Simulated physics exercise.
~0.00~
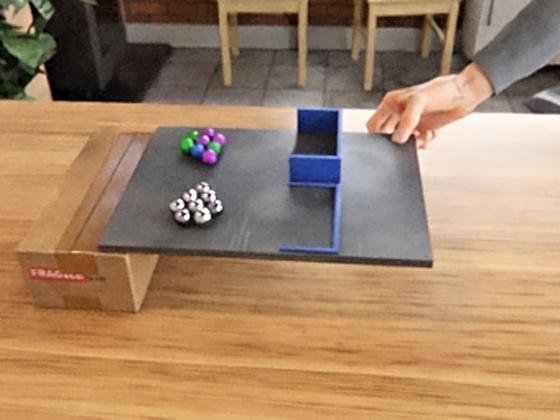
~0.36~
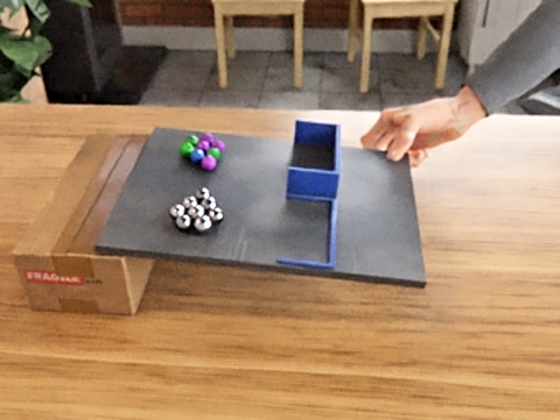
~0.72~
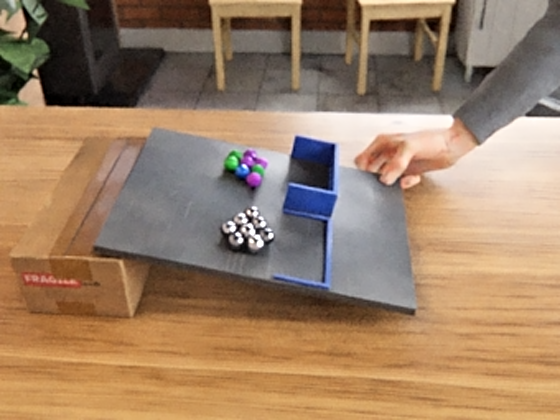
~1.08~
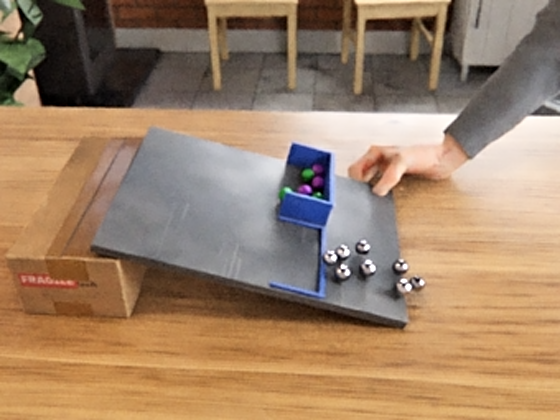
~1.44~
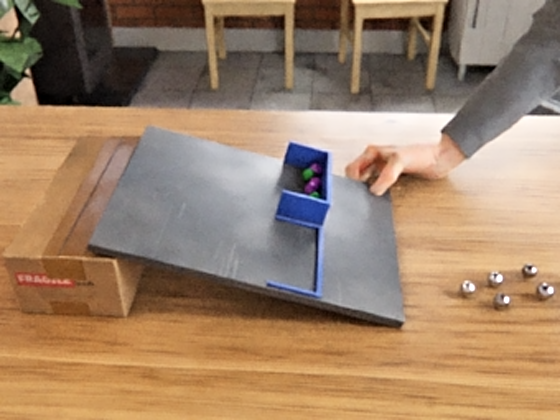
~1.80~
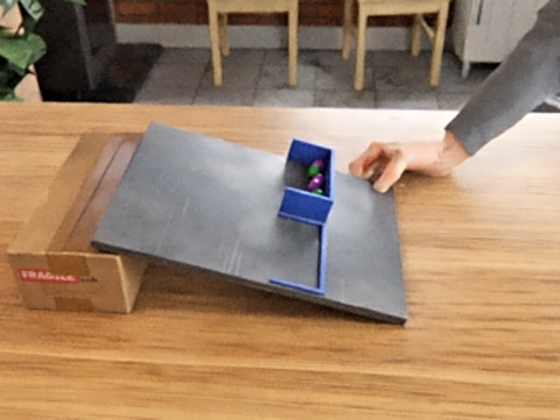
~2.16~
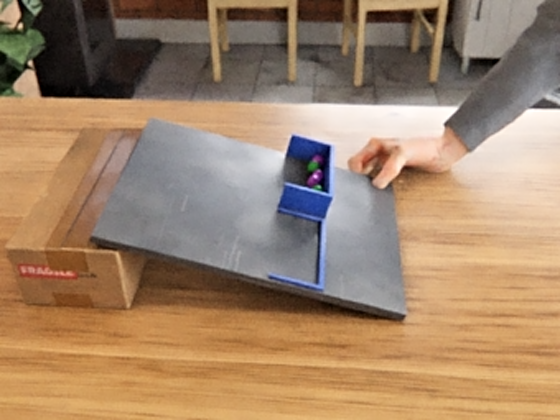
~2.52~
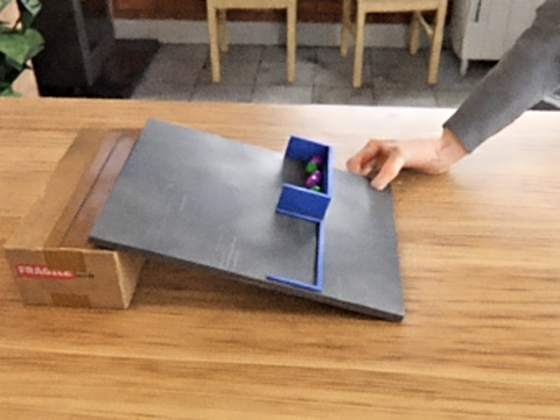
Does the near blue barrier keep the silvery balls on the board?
No, the silvery balls all get past the near barrier and roll off the board, while the colourful ones stay behind the far barrier.
